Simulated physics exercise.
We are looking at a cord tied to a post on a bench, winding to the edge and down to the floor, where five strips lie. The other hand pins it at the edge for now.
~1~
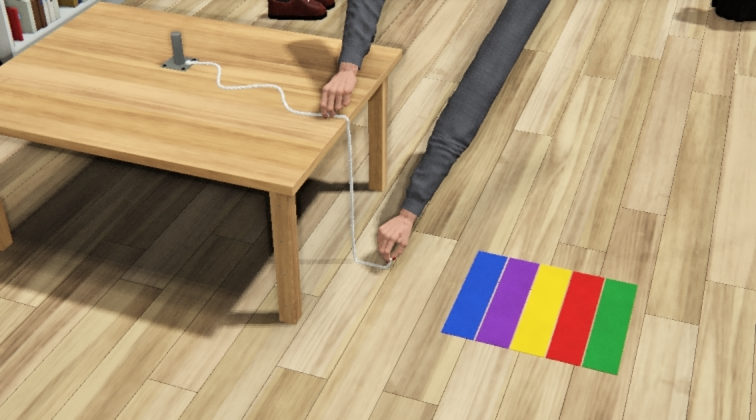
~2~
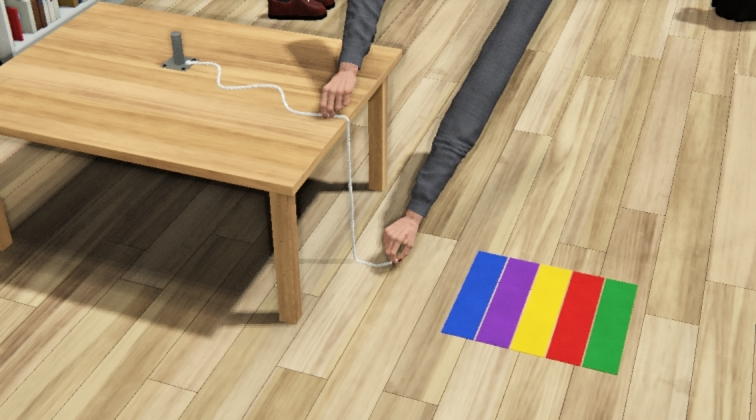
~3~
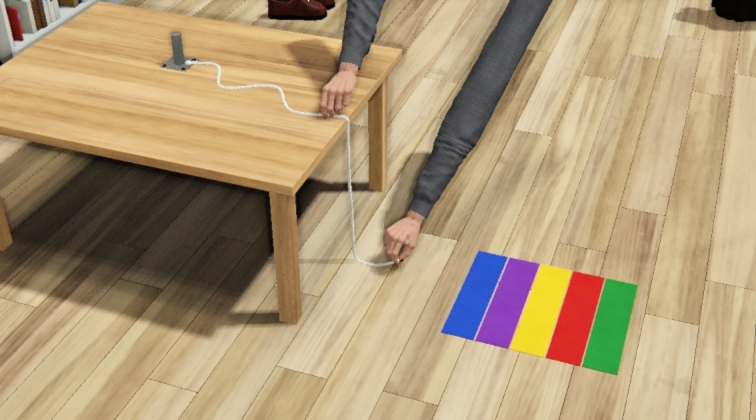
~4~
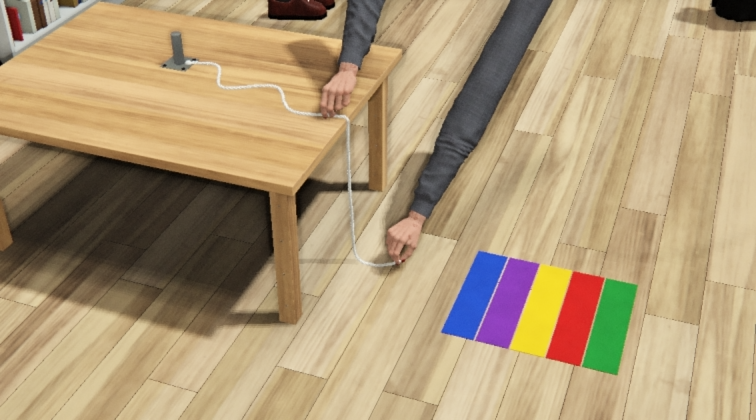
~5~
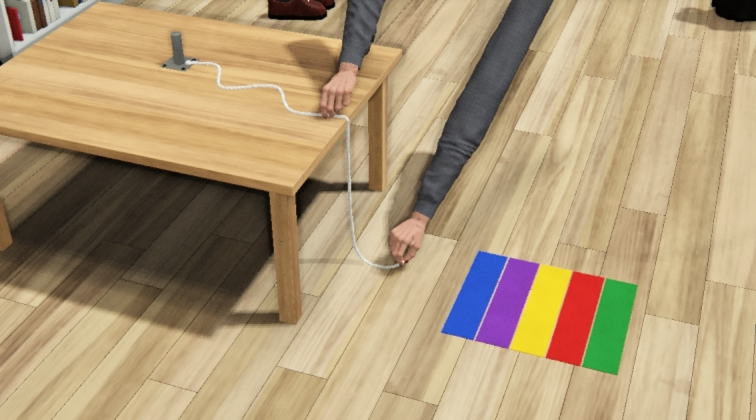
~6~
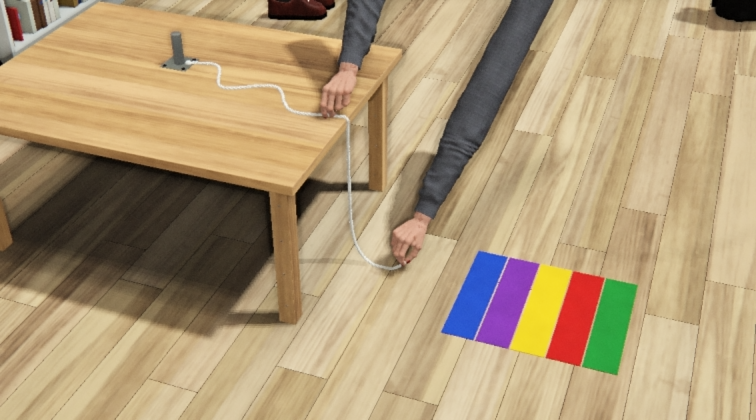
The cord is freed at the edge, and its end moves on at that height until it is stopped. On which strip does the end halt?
Over yellow.
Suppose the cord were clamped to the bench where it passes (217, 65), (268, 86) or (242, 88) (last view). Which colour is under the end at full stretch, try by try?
Taking them in turn: Yellow; purple; purple.
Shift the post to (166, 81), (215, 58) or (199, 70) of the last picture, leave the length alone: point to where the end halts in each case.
The places are (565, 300), (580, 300) and (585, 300).
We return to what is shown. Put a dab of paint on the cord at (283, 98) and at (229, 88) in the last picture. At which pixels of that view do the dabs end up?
Near (318, 103) and (258, 85).
Soon after, end near (497, 283); over purple.
After that, end near (530, 290); over yellow.
At the stop, end near (550, 295); over yellow. The end stops over the yellow strip.
